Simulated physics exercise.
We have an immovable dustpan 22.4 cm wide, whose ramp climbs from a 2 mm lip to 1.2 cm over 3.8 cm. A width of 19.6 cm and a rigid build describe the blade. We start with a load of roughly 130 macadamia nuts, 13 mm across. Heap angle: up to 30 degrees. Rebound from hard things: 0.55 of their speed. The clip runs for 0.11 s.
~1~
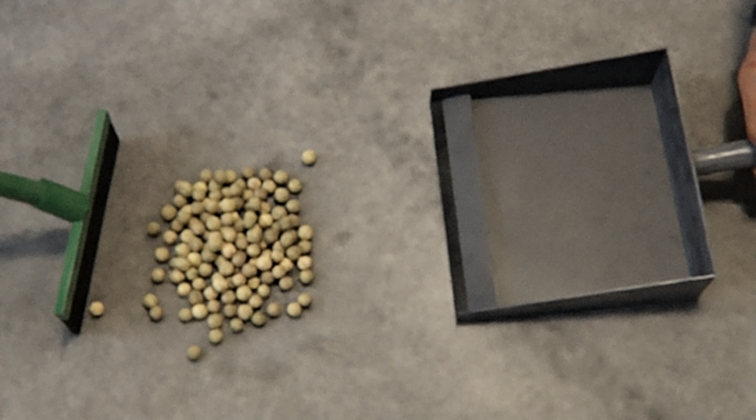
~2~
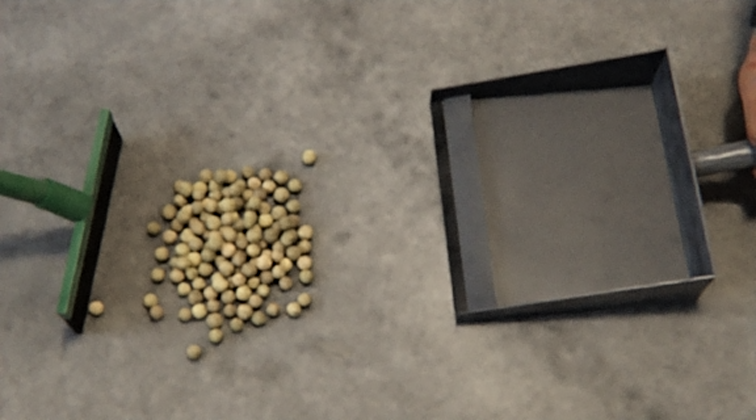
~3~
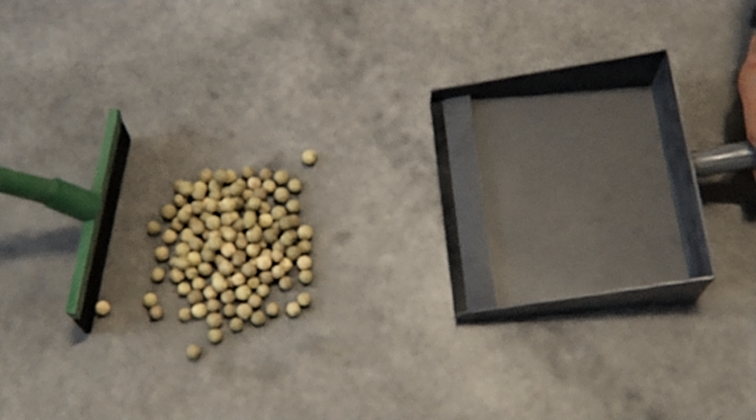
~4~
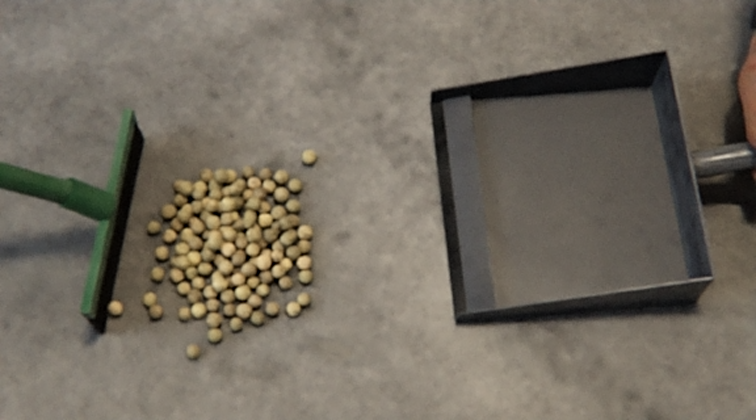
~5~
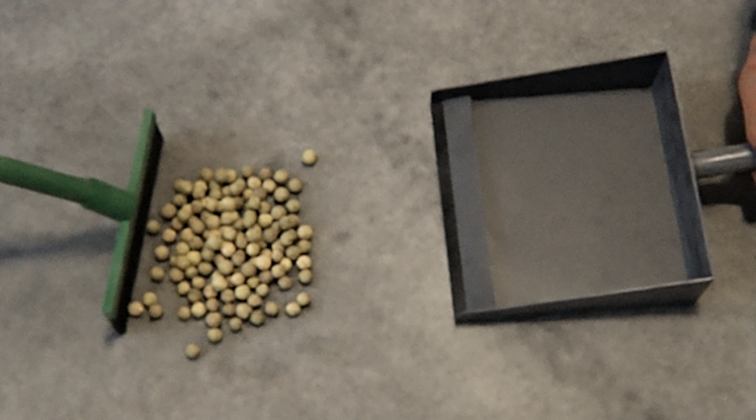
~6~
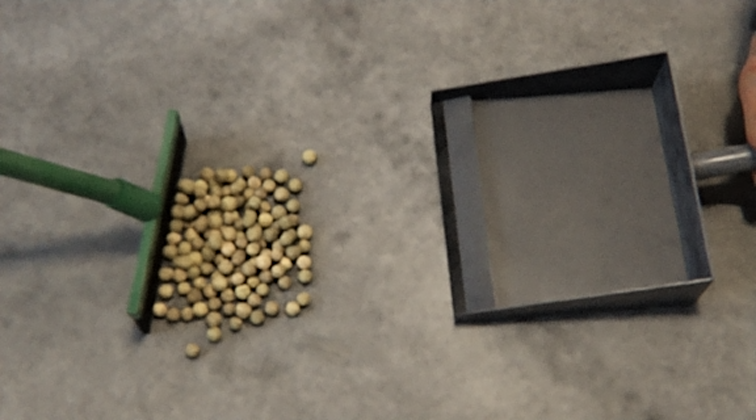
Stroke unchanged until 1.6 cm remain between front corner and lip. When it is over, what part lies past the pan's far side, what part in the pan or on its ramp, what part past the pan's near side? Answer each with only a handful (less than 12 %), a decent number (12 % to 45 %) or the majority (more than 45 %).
Far side: Only a handful; pan: A decent number; near side: A decent number.
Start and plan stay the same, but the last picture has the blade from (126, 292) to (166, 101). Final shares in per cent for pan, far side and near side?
Split: Pan = 30, far = 5, near = 25.
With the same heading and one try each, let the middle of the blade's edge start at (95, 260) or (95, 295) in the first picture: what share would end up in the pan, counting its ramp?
The two tries give some 40 % and some 30 %.
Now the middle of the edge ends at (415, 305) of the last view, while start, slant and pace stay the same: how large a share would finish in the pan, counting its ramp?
Share caught: Approx. 35 %.
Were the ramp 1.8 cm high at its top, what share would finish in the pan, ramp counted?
Close to 30 per cent then.
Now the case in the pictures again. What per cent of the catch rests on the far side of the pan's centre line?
Share: Approx. 30 %.
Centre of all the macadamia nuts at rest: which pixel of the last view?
When it all comes to rest, the middle is near (513, 270).
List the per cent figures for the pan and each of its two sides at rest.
In per cent - far side 5, pan 40, near side 30.
Then, 0.12 s after the last picture, middle of the blade 14 cm from the lip; 0 % over the lip, far side 0 %, near side 15 %.
Then, 0.20 s after the last picture, middle of the blade 6 cm from the lip; 5 % over the lip, far side 5 %, near side 25 %.
Then, 0.42 s after the last picture, middle of the blade 4 cm from the lip; 45 % over the lip, far side 5 %, near side 30 %.
In the end, far side 5 %, pan 40 %, near side 30 %, in front of the lip or behind the blade 25 %.
